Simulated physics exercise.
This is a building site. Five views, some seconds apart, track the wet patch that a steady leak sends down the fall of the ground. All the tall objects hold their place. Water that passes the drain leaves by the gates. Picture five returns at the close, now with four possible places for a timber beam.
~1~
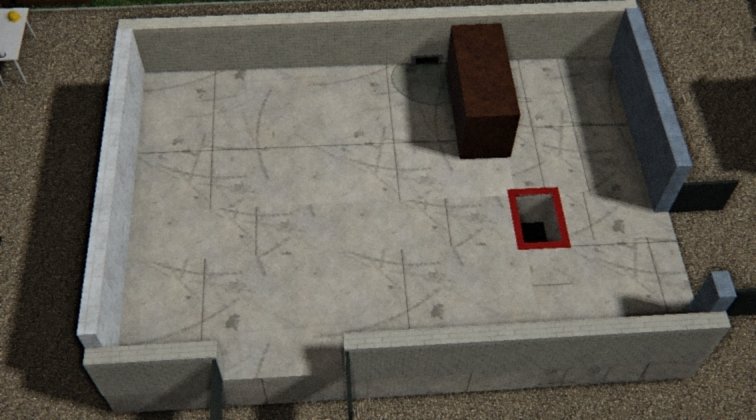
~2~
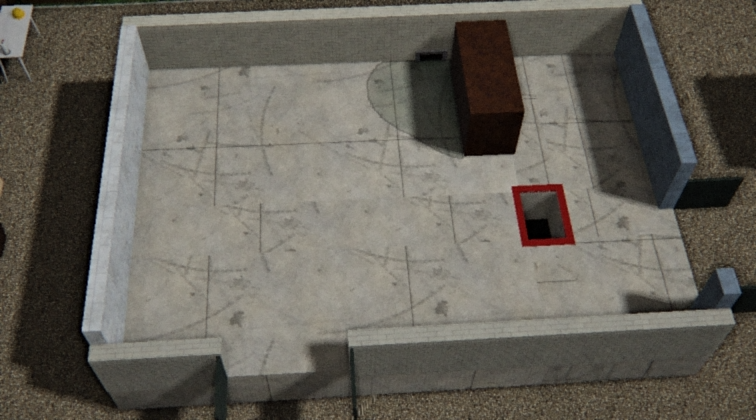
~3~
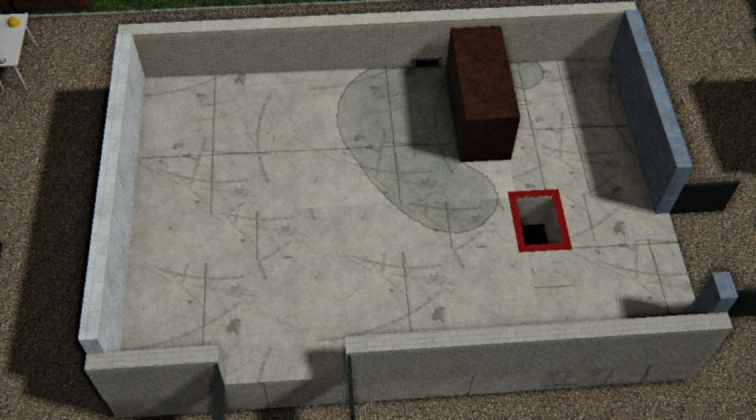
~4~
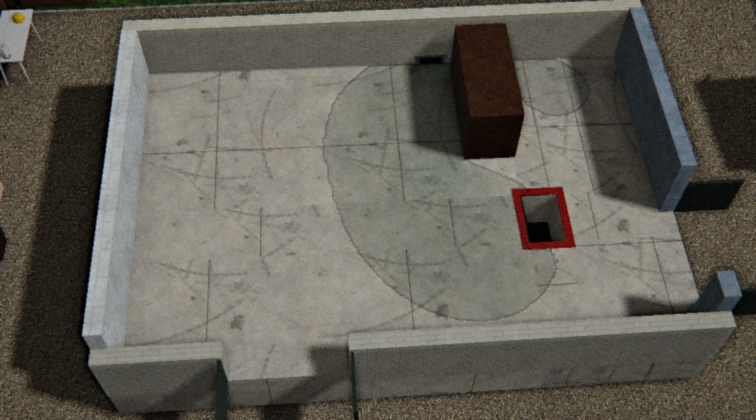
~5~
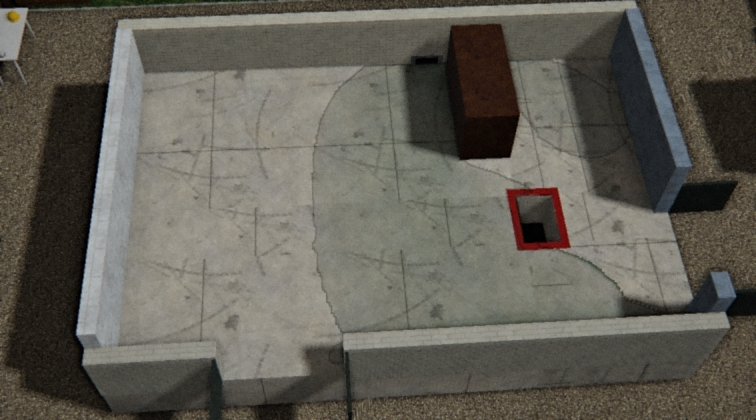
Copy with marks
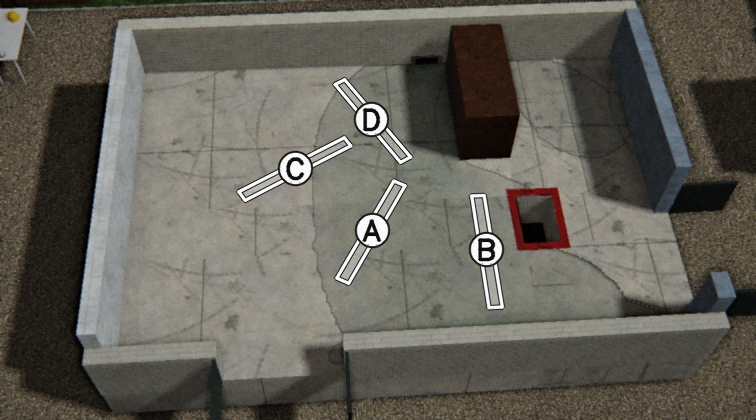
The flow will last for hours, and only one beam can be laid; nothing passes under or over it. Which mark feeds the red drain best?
Take D.
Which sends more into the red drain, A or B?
Here it is place A.
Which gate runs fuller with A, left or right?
The right one.
On the marked copy, A from (342, 280) to (399, 183); B from (495, 307) to (477, 195); C from (242, 196) to (347, 141); D from (339, 82) to (405, 159).
With A, about 11 % of the stream runs into the red drain, about 89 % out by the gates.
With B, about 7 % of the stream runs into the red drain, about 92 % out by the gates.
With C, about 10 % of the stream runs into the red drain, about 89 % out by the gates.
With D, about 19 % of the stream runs into the red drain, about 80 % out by the gates.
